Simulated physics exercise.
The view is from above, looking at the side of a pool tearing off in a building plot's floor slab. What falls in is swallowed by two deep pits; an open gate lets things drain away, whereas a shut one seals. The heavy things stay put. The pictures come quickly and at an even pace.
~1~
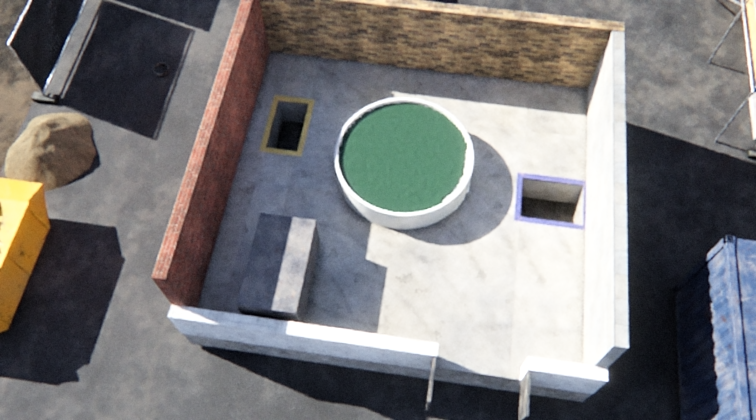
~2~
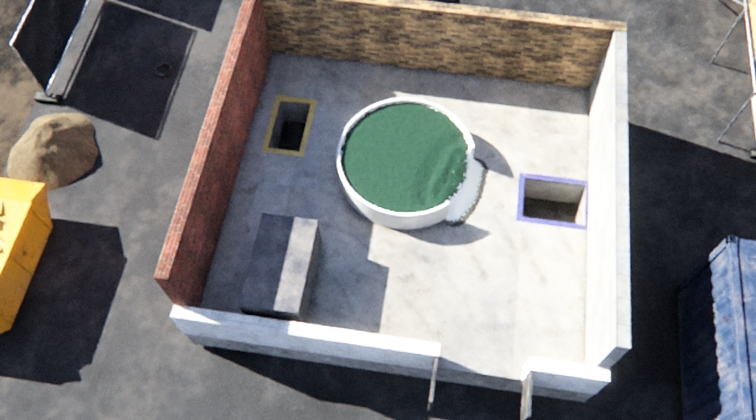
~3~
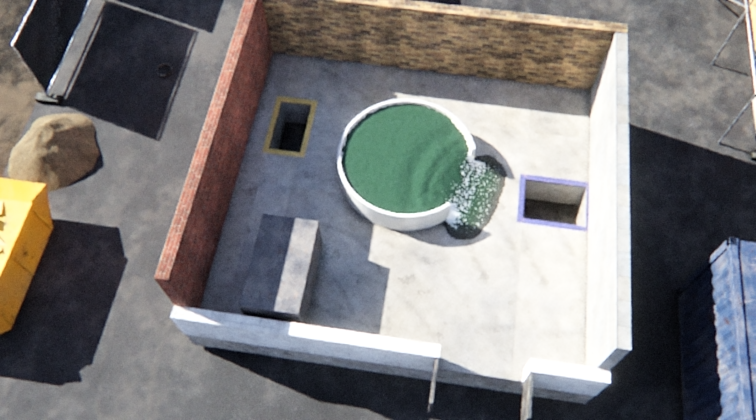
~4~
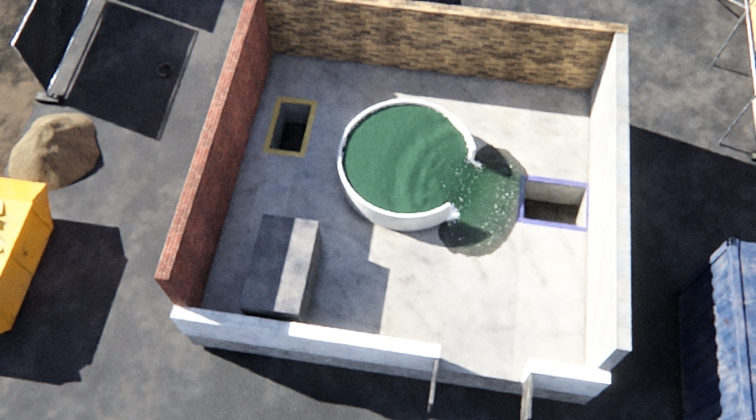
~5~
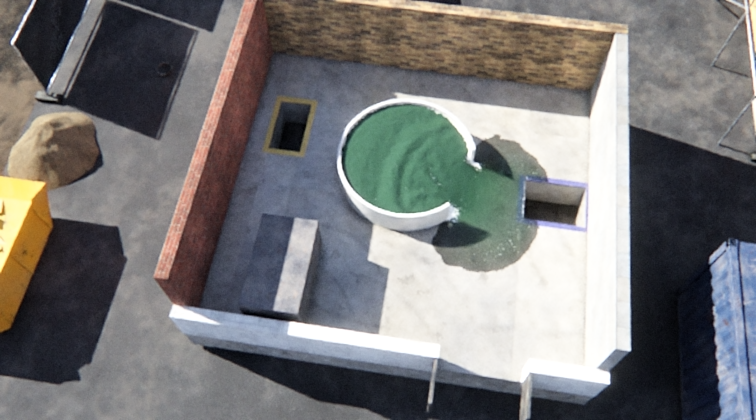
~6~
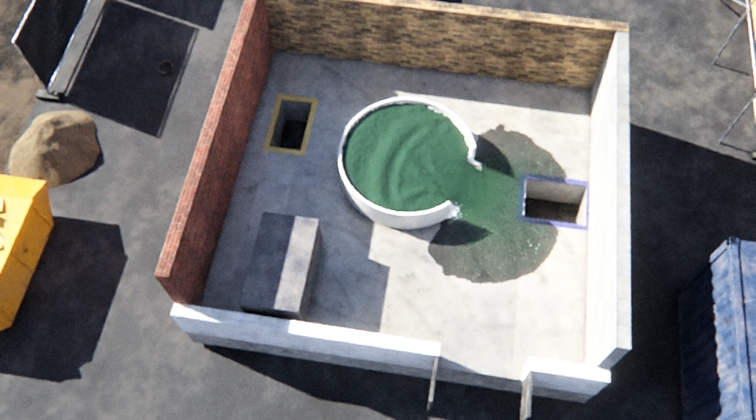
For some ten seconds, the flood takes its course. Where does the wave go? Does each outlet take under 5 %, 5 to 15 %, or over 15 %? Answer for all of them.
Answer: The gate takes 5 to 15 %; the blue pit takes over 15 %; the yellow pit takes under 5 %.
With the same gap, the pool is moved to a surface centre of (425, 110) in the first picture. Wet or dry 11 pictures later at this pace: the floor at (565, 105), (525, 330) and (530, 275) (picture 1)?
Spot 1 wetted, spot 2 unwetted, spot 3 wetted.
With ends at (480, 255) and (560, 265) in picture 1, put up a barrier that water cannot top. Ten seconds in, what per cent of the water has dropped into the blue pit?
Roughly 55 per cent ends up in the blue pit.
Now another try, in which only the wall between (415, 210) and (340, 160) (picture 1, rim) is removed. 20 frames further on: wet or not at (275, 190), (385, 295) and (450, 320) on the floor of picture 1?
First point swamped, second point swamped, third point swamped.
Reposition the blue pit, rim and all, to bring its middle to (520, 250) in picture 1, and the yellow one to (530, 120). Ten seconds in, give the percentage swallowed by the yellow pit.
The yellow pit takes 15 per cent.
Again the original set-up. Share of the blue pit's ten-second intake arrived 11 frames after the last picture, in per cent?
Result: 30 % of the ten-second total.
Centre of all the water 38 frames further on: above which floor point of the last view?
Close to (459, 210), I reckon.
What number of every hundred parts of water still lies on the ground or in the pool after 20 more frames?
Result: Close to 78 %.
A moment on, water covers 20 % of the floor; the gate 0 %, the blue pit 6 %, the yellow pit 0 %.
Next, water covers 25 % of the floor; the gate 0 %, the blue pit 13 %, the yellow pit 0 %.
Then, water covers 30 % of the floor; the gate 1 %, the blue pit 22 %, the yellow pit 0 %.
Later, water covers 60 % of the floor; the gate 4 %, the blue pit 33 %, the yellow pit 0 %.
In the end, water covers 75 % of the floor; the gate 7 %, the blue pit 43 %, the yellow pit 0 %.
